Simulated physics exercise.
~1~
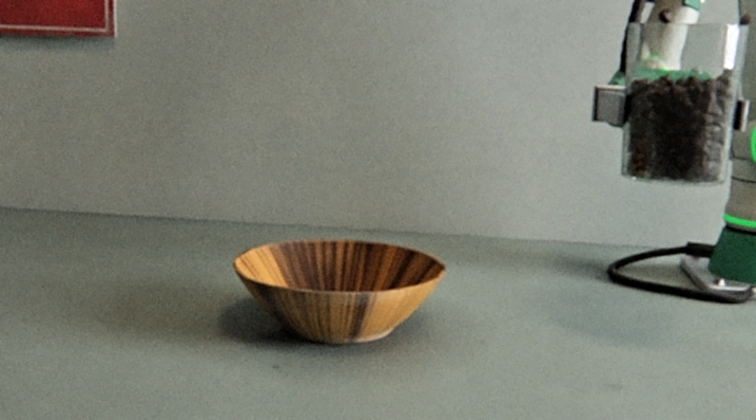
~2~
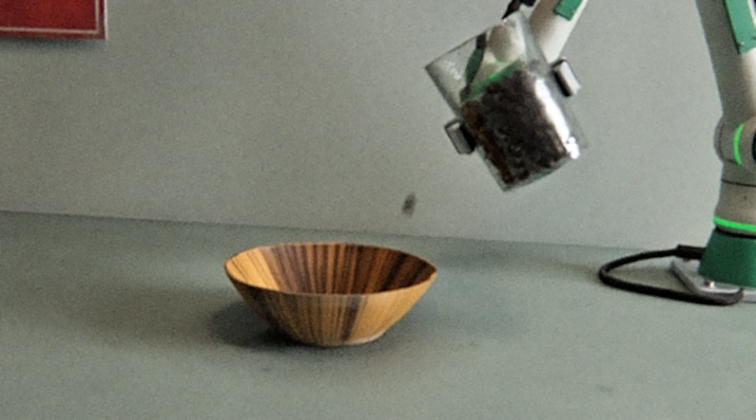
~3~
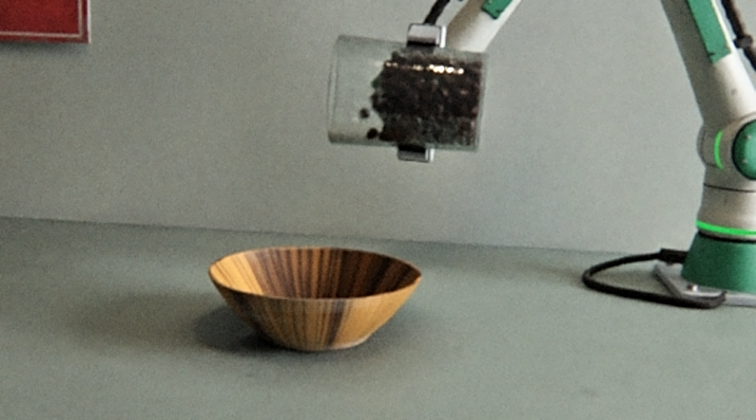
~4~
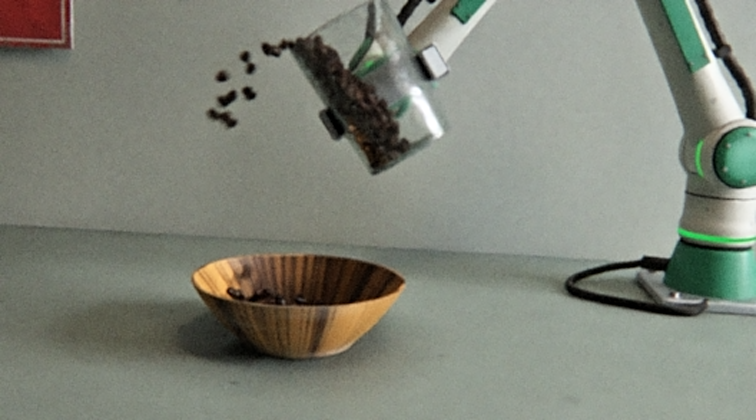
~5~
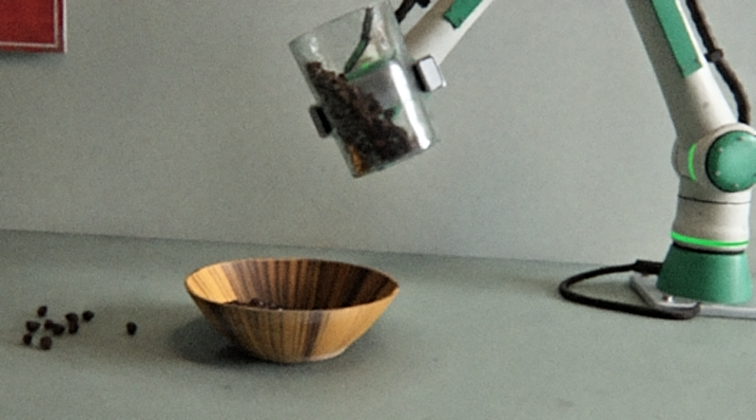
Robot arm tilting a clear cup of dark beans over a striped wooden bowl, spilling several on the table before tipping back.
